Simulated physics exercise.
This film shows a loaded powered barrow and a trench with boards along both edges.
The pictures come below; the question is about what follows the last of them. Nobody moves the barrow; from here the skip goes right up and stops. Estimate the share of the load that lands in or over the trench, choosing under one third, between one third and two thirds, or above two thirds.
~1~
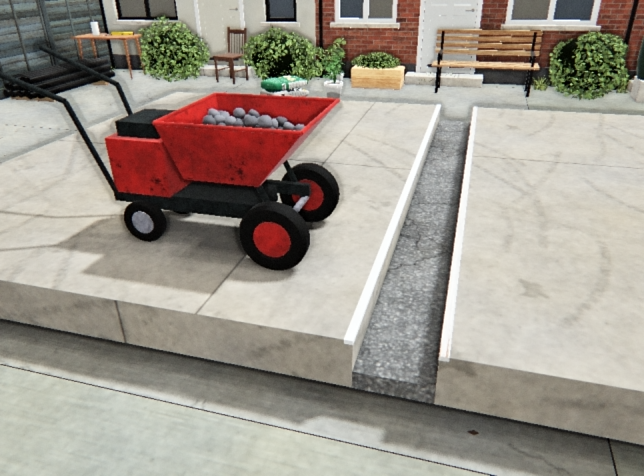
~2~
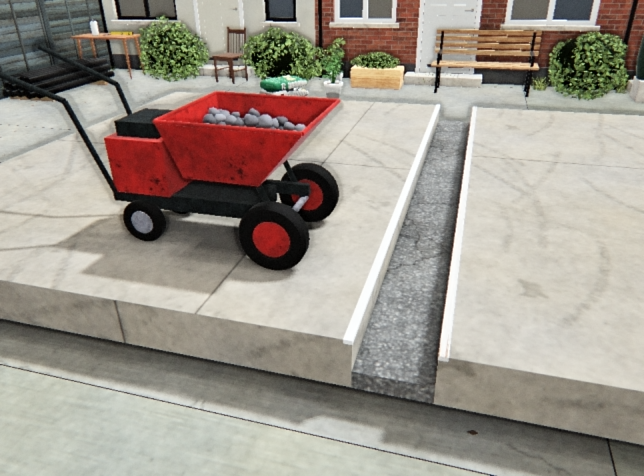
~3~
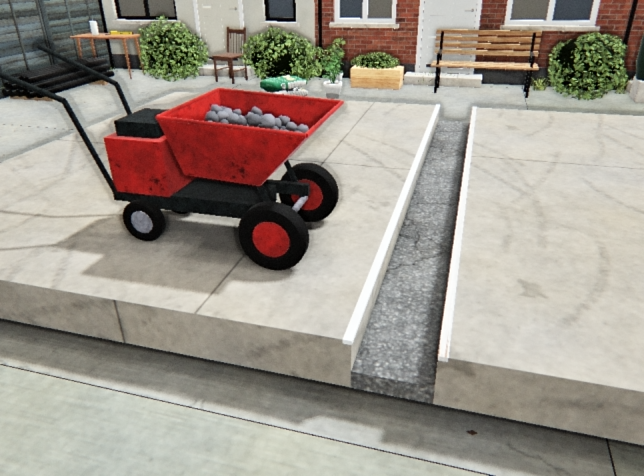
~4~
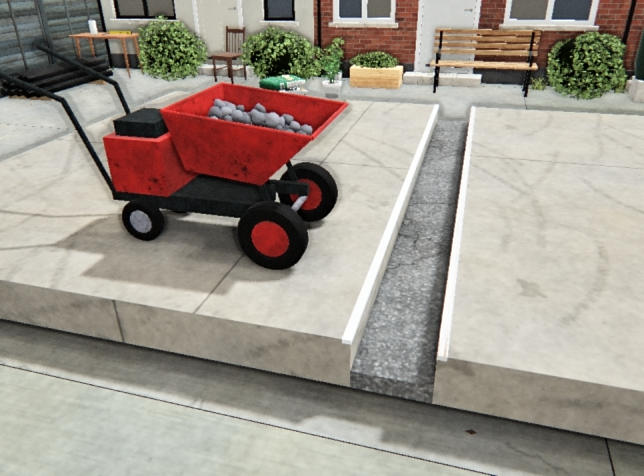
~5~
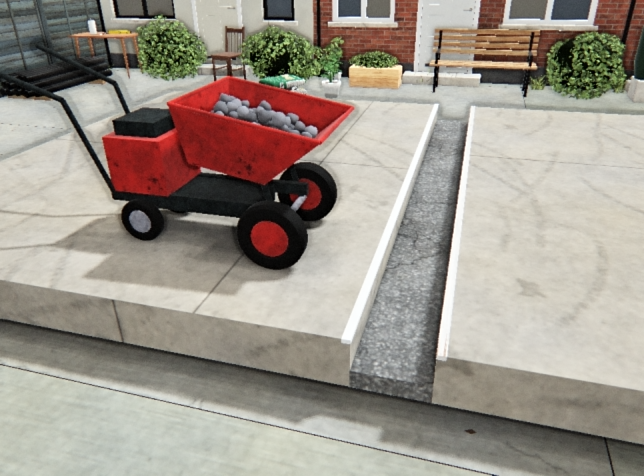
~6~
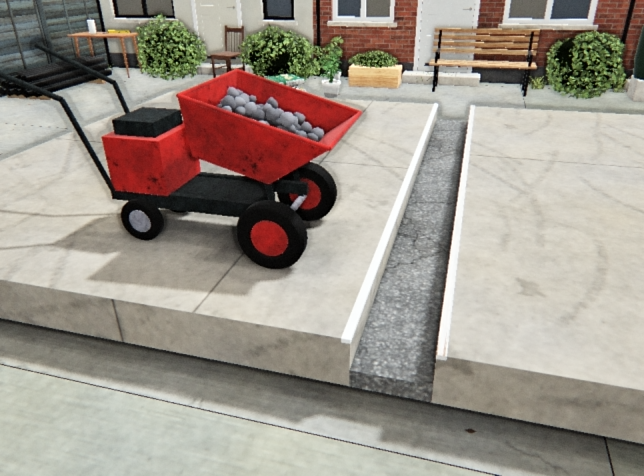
Going by that, the trench clears two thirds of the load.
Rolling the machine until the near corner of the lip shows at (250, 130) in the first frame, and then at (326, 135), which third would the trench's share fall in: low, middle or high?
The first stop gives above two thirds, while the second gives one to two thirds.
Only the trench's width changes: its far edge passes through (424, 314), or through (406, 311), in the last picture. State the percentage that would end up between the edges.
Result, try 1: 60 in a hundred; try 2: 40 in a hundred.
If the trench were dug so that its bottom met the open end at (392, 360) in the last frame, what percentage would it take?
80 %.
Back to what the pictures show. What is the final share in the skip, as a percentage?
My estimate is about 0 per cent.
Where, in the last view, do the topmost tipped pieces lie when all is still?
Estimated top, final frame: Near (491, 265).
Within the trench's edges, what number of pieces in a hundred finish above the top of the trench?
5 per cent, near enough.
Soon, skip tipped steeply; all in the skip.
A while on, skip tipped steeply; most in the skip; a small part in or heaped over the trench; a stray few falling.
Towards the end, skip tipped right over; a small part in the skip; most in or heaped over the trench; a small part beyond it.
Finally, skip tipped right over; most in or heaped over the trench; a small part beyond it.
